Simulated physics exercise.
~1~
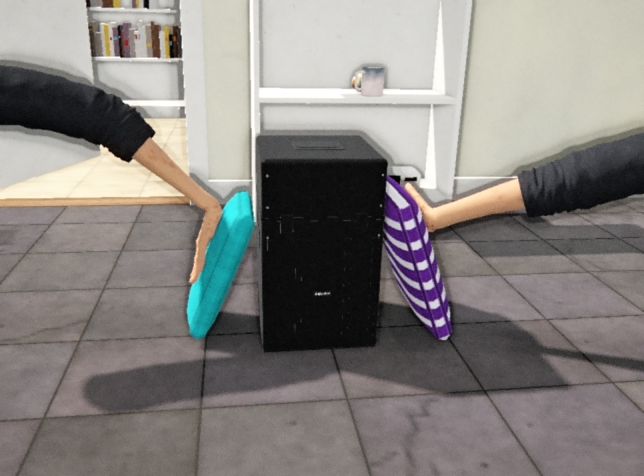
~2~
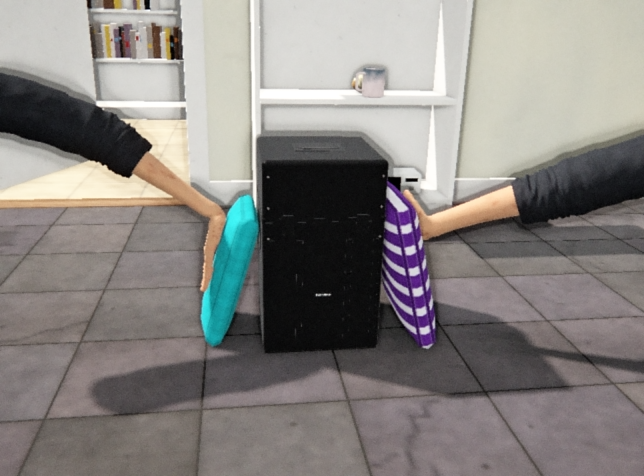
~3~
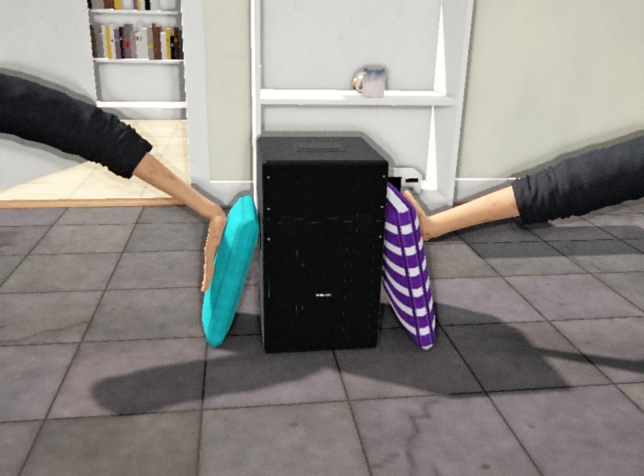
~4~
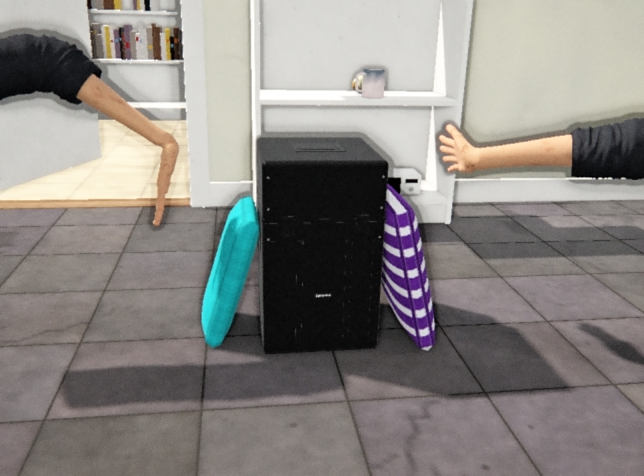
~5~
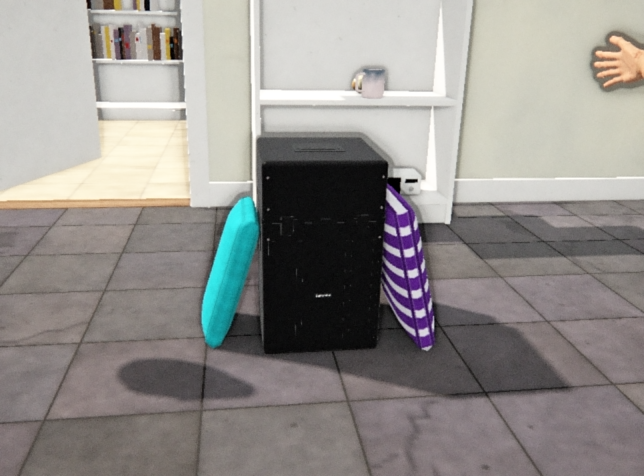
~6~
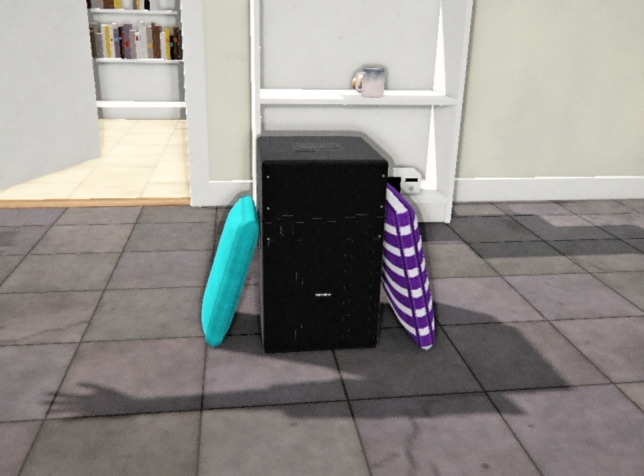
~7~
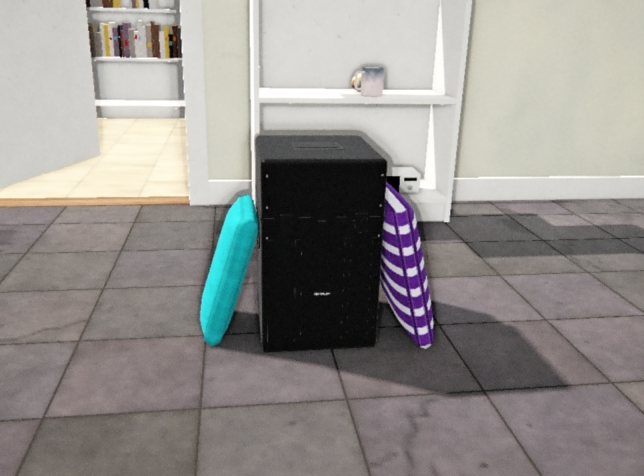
We see two hands press a turquoise cushion and a purple-and-white striped cushion against the left and right sides of a black box on a tiled floor. The hands let go and withdraw, and both cushions stay leaning against the box.
